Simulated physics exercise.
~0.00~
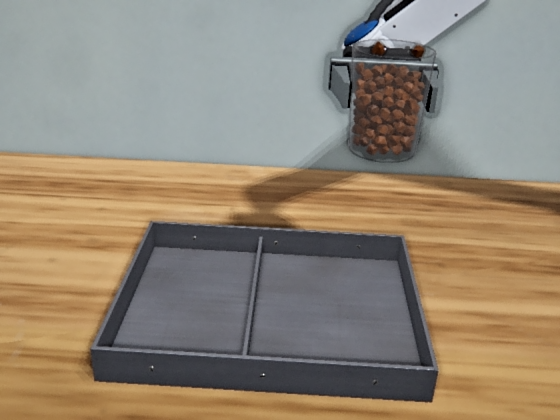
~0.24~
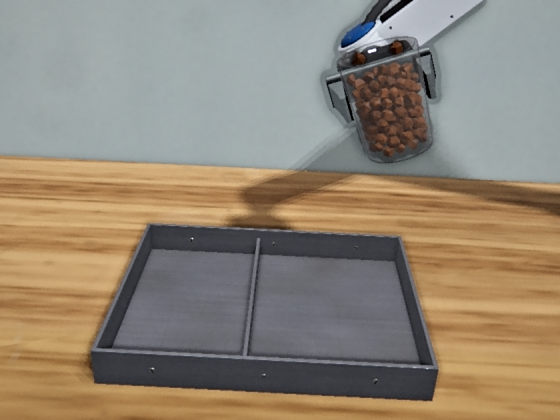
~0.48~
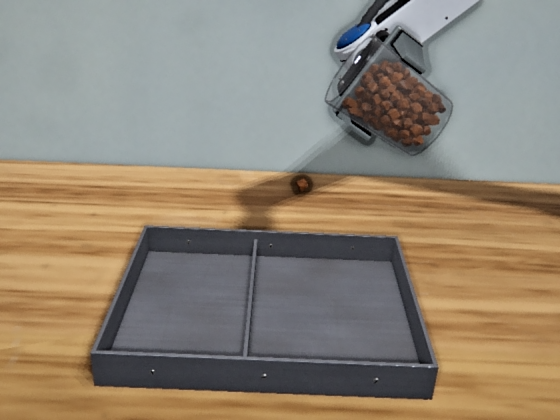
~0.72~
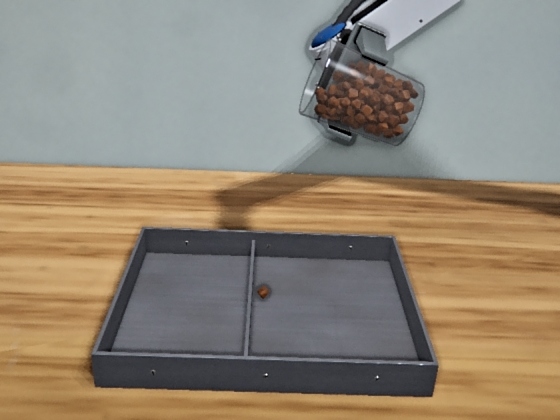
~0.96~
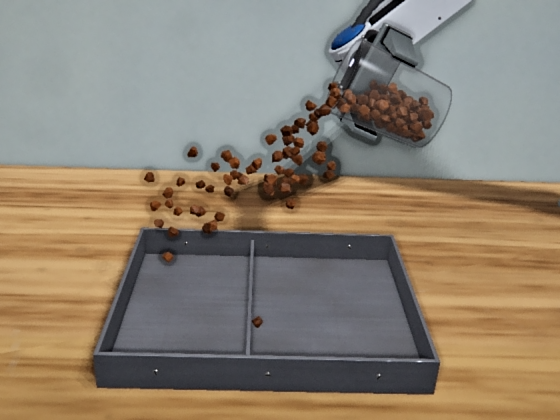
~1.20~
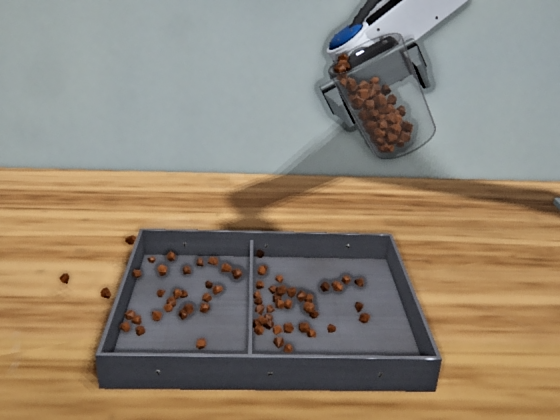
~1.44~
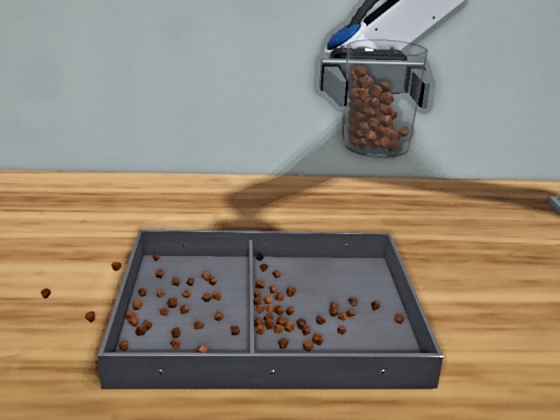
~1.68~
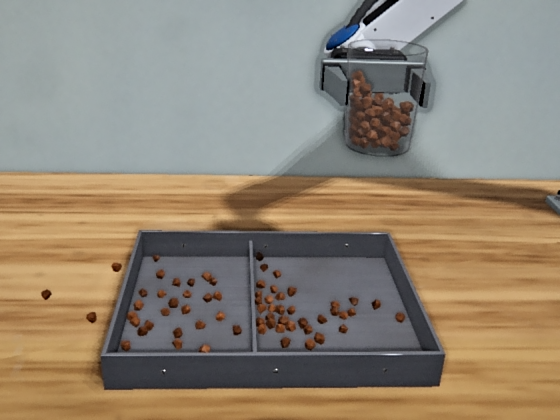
The footage shows a robot arm tipping a clear tumbler of brown pellets to the left above a grey divided tray on a wooden table, then righting it. Pellets scatter across both tray sections, a few rest on the table at left, and many remain in the upright tumbler.
